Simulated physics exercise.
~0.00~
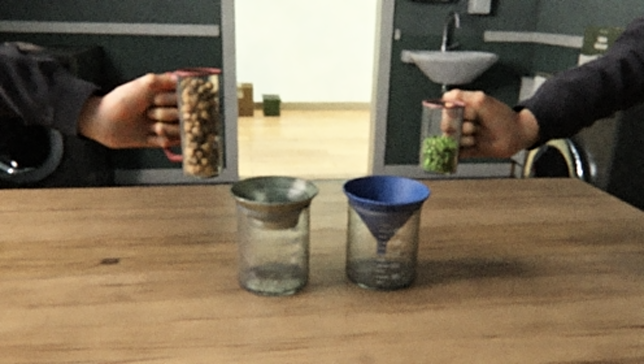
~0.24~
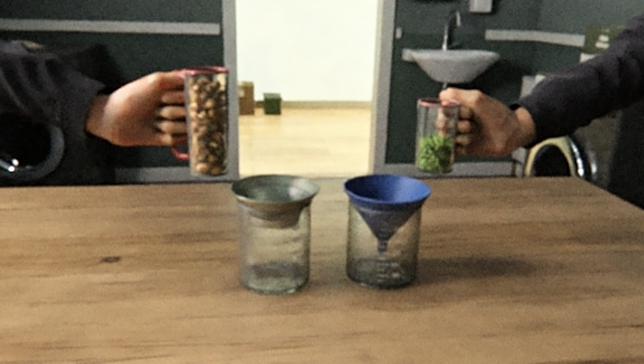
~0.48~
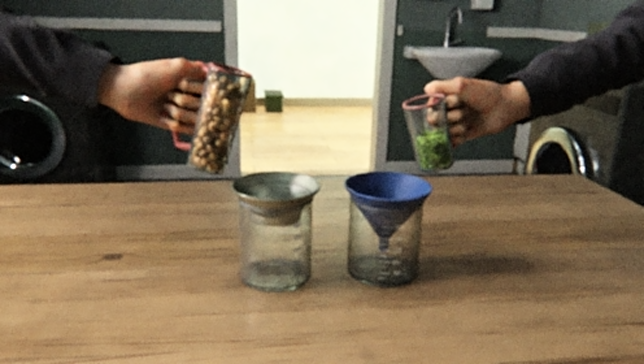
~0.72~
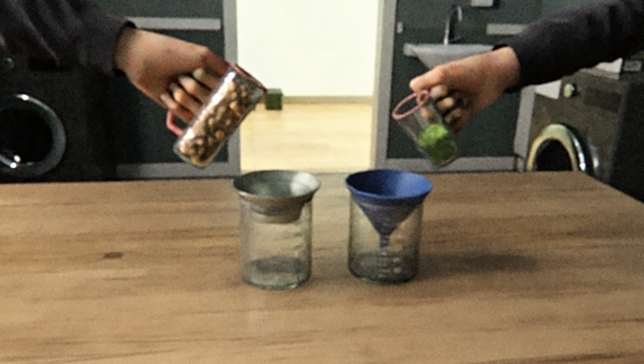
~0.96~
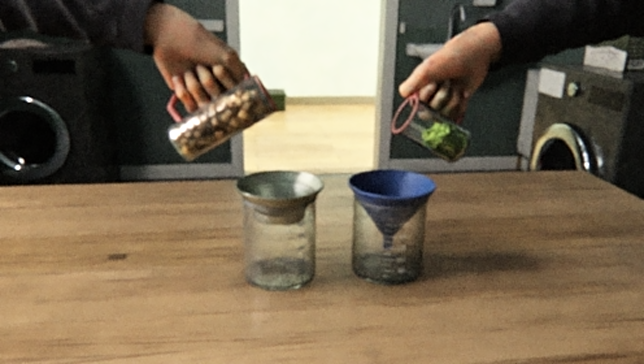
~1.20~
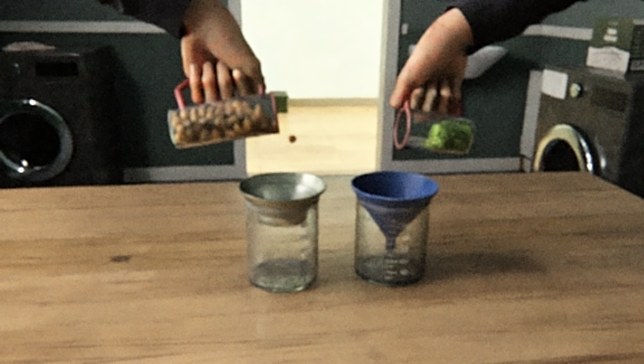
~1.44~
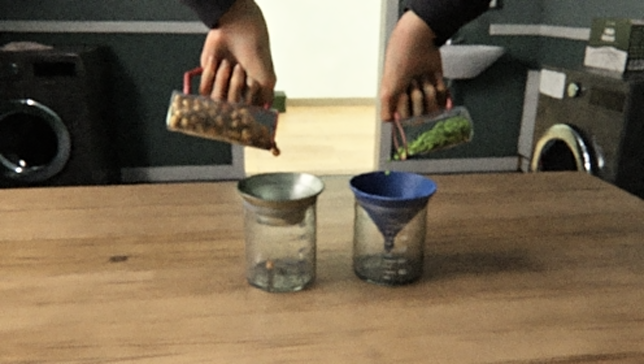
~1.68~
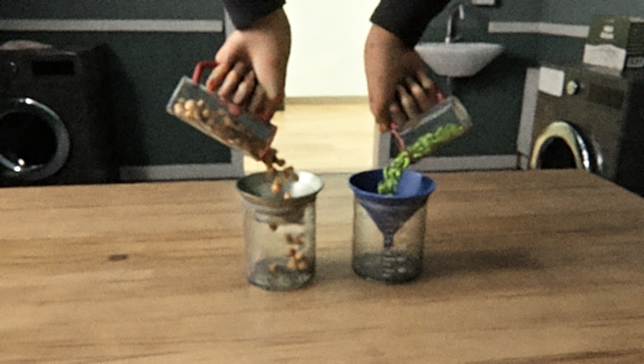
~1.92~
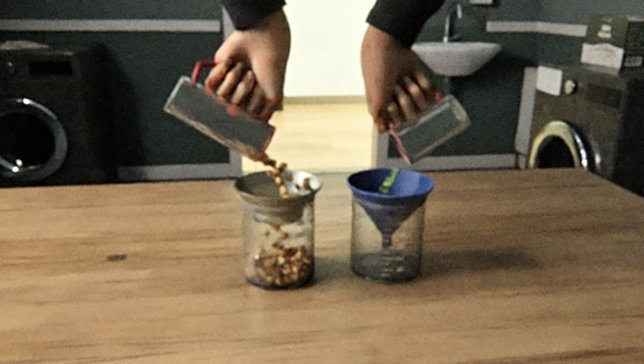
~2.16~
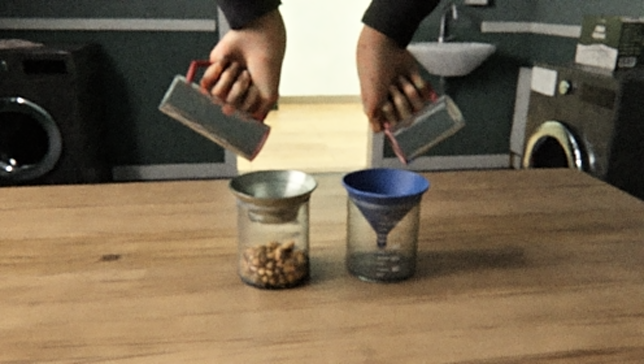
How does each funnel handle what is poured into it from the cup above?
The left funnel lets all the brown pieces through into its jar. The blue funnel on the right jams, so none of the green bits reach the jar below.
